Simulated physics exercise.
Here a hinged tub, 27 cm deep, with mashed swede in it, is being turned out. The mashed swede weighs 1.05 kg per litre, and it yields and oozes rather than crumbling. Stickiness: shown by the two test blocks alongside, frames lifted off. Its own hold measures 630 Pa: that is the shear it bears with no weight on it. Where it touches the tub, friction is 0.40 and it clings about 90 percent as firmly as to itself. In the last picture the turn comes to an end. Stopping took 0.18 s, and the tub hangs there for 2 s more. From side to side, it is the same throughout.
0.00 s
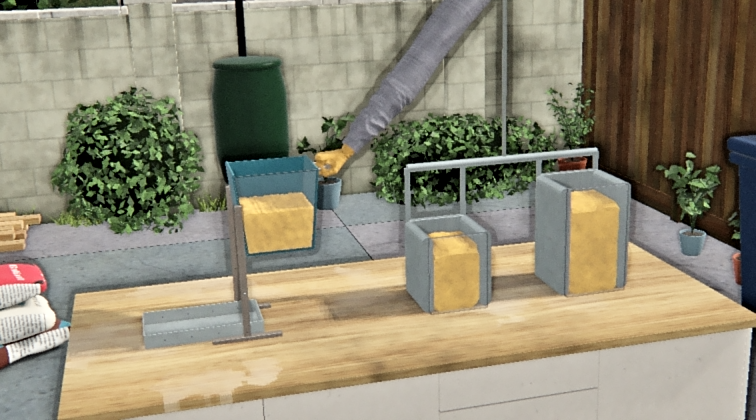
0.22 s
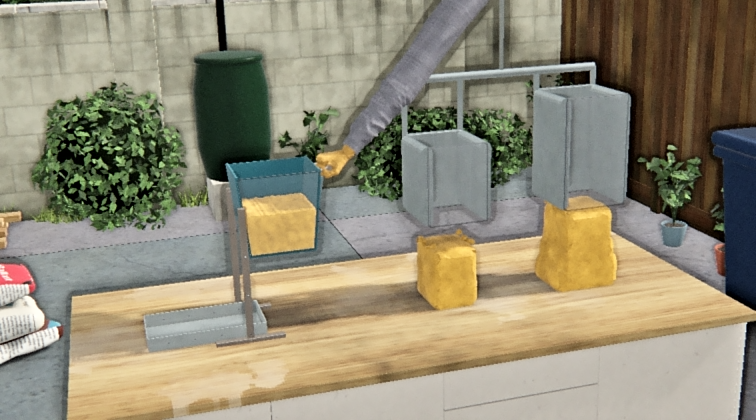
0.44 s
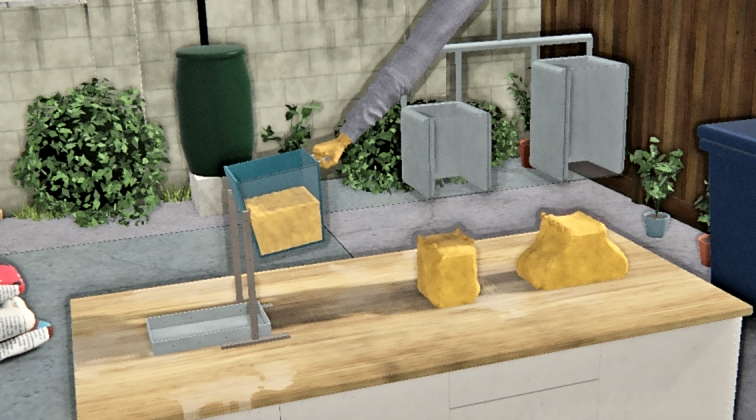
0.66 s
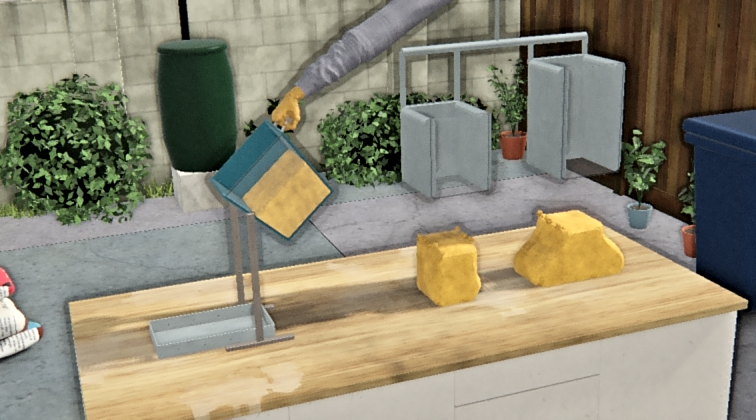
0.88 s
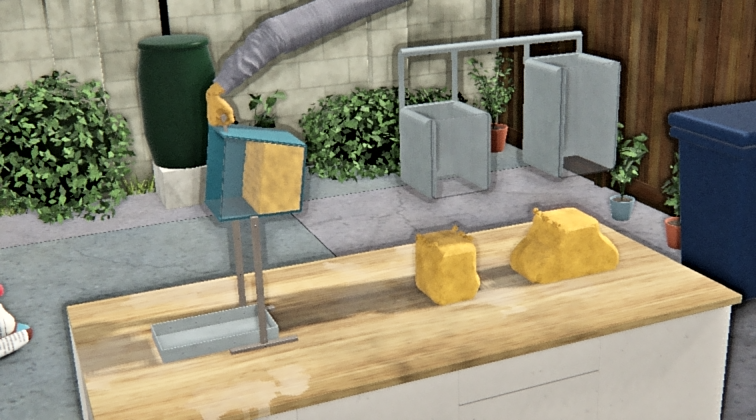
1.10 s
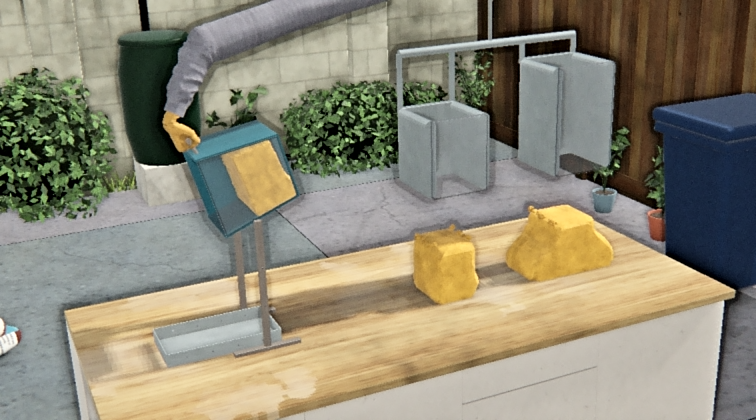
Grey moulds lifting off two yellow mash blocks, the taller one slumping, then a hand tilting a blue tub of mash leftward.
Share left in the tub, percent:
54 %.
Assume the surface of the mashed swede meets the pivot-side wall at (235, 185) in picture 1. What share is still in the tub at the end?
I'd put it close to 0 in a hundred.
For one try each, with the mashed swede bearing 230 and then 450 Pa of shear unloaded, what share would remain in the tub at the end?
0 %, then 35 %.
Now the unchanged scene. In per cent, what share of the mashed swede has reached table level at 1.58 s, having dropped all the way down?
0 %.
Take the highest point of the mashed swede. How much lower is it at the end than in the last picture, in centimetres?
16 cm.
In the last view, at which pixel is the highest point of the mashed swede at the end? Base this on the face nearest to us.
Roughly at pixel (256, 192).
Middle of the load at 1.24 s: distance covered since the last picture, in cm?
Around 6 centimetres.
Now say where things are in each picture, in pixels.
Handle-side rim at (316, 169), tilt 0 degrees; crest of the mashed swede at (310, 208); block heights 23 cm, 35 cm (left to right), in the first picture.
Handle-side rim at (318, 171), tilt 0 degrees; crest of the mashed swede at (313, 209); block heights 23 cm, 31 cm (left to right), in the second picture.
Handle-side rim at (317, 163), tilt 7 degrees; crest of the mashed swede at (315, 203); block heights 22 cm, 23 cm (left to right), in the third picture.
Handle-side rim at (281, 134), tilt 42 degrees; crest of the mashed swede at (304, 166); block heights 22 cm, 23 cm (left to right), in the fourth picture.
Handle-side rim at (225, 138), tilt 82 degrees; crest of the mashed swede at (269, 144); block heights 22 cm, 23 cm (left to right), in the fifth picture.
Handle-side rim at (197, 163), tilt 105 degrees; crest of the mashed swede at (266, 143); block heights 22 cm, 23 cm (left to right), in the sixth picture.
After 1.24 s, the tub is at 105 degrees and holds 100 %.
After 1.41 s, the tub is at 105 degrees and holds 84 %.
After 1.58 s, the tub is at 105 degrees and holds 58 %.
After 1.75 s, the tub is at 105 degrees and holds 54 %.
After 3.10 s, the tub is at 105 degrees and holds 54 %.
